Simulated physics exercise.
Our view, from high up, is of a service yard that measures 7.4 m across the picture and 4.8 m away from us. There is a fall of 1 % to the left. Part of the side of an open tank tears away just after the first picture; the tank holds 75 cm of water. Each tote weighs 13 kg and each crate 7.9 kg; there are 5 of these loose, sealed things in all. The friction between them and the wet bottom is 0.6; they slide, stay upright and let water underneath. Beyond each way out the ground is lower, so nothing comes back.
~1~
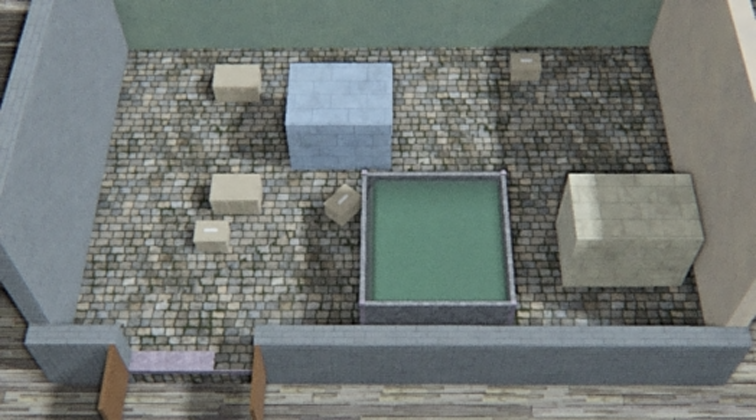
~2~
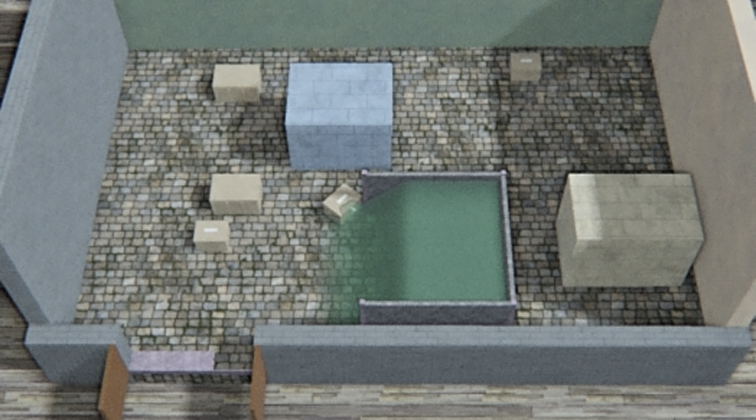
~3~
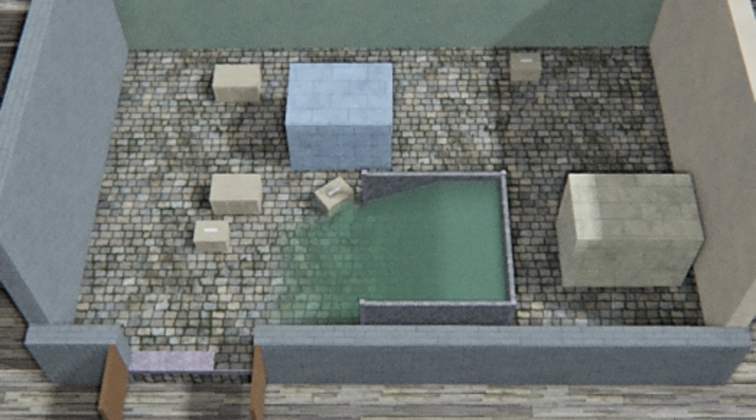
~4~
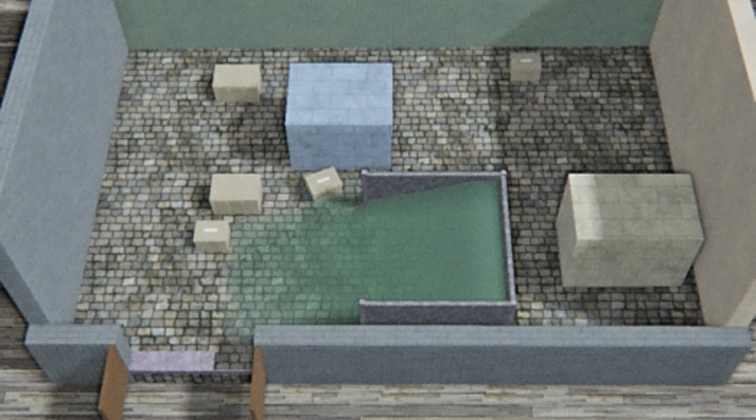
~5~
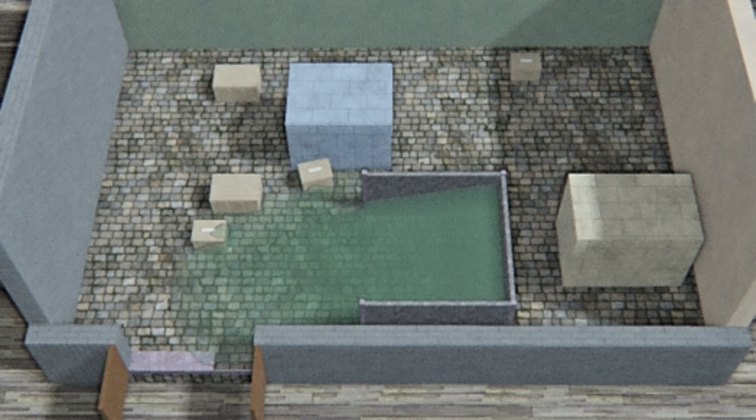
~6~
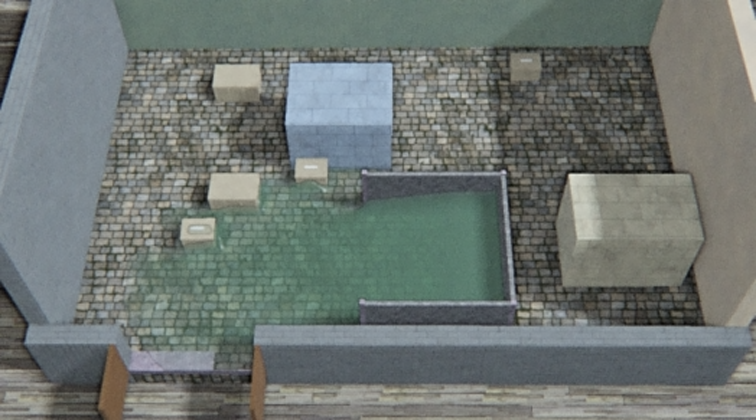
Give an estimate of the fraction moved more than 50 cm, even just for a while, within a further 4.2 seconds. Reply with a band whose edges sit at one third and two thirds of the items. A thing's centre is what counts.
Band: Two thirds or above.
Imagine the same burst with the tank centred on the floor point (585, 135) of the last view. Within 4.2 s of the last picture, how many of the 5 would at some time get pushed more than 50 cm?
In that case the number is 3.
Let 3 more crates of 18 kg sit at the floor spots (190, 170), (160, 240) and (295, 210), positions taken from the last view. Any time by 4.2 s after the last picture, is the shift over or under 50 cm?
The first comes out beyond the limit, the second beyond the limit, the third beyond the limit.
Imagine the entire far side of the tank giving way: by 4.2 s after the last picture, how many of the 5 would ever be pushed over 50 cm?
Result: 3.
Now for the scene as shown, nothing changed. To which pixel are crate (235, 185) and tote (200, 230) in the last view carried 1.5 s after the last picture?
Roughly (139, 88), then roughly (141, 183).
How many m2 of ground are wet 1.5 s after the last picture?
Flooded: Near 16 m2.
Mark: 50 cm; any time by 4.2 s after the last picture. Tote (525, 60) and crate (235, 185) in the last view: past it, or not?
First one stays inside it, second one exceeds it.
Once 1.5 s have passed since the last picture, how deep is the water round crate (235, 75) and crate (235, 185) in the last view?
First roughly 1 cm, second roughly 14 cm.
Then, 0.4 s after the last picture 3 of 5 are over 50 cm from their spots; 0 afloat.
Then, 1.5 s after the last picture 3 of 5 are over 50 cm from their spots; 2 afloat.
Then, 2.8 s after the last picture 3 of 5 are over 50 cm from their spots; 1 afloat.
Then, 4.2 s after the last picture 4 of 5 are over 50 cm from their spots, and 4 have been at some point; 2 afloat.
